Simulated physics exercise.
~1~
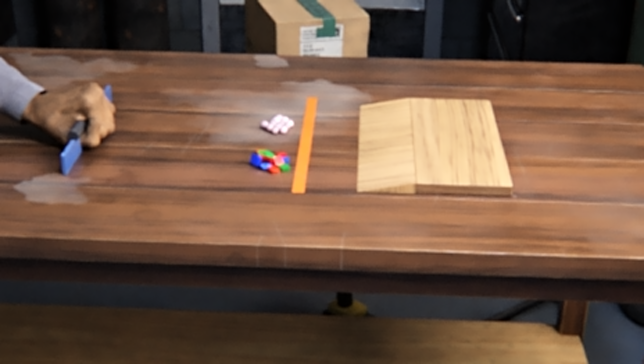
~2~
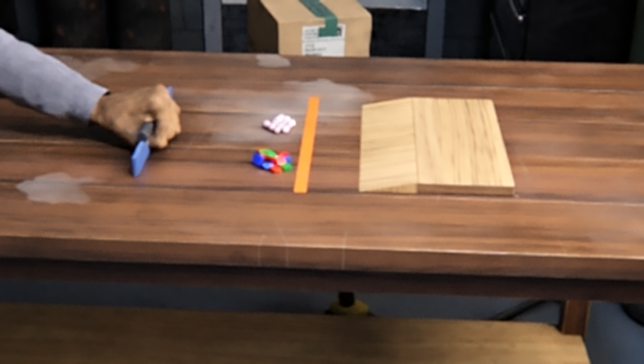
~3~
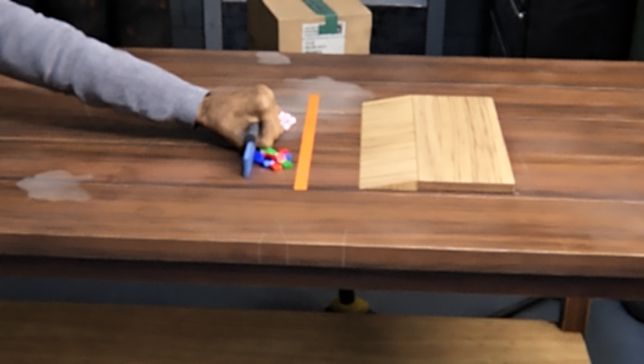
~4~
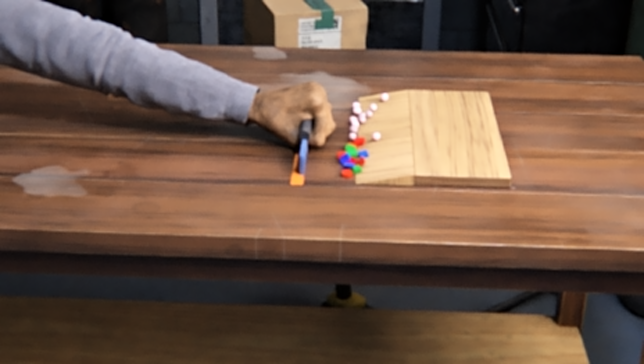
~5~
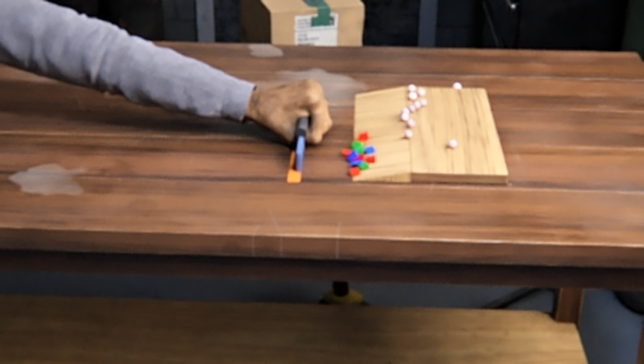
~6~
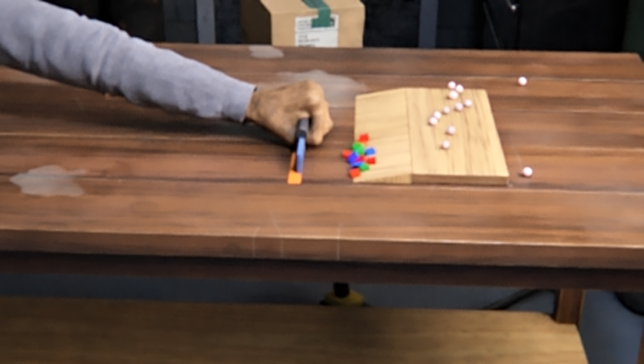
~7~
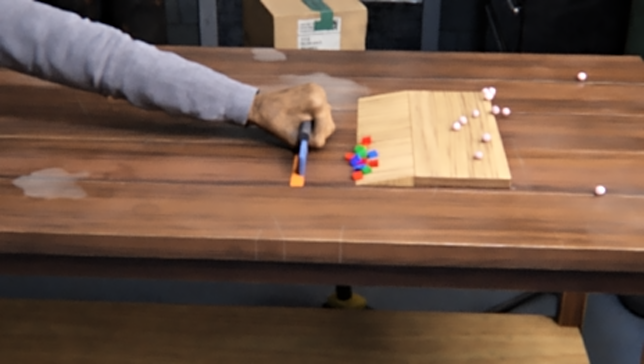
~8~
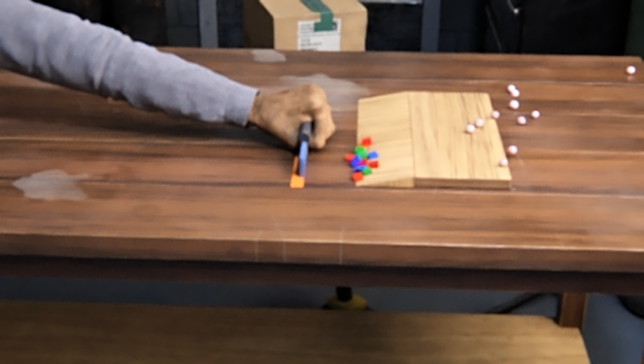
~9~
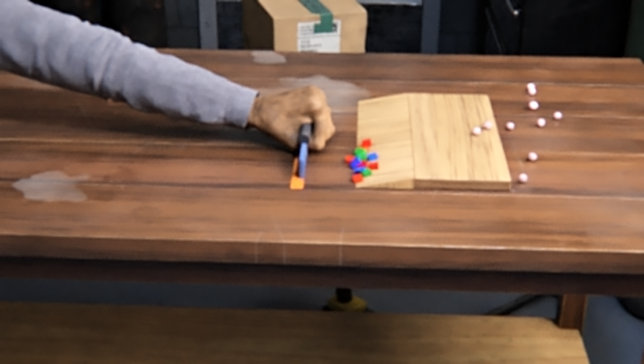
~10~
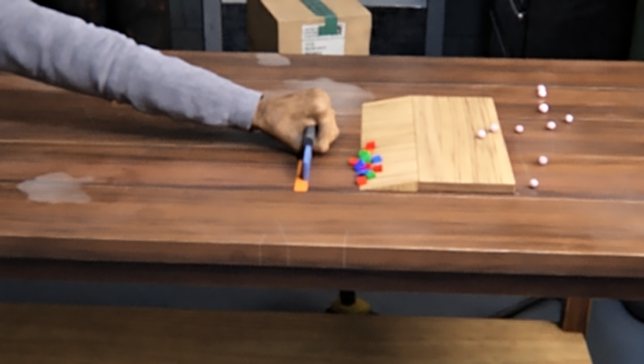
White balls roll over the ramp while colourful pieces stop low after a hand sweeps both.
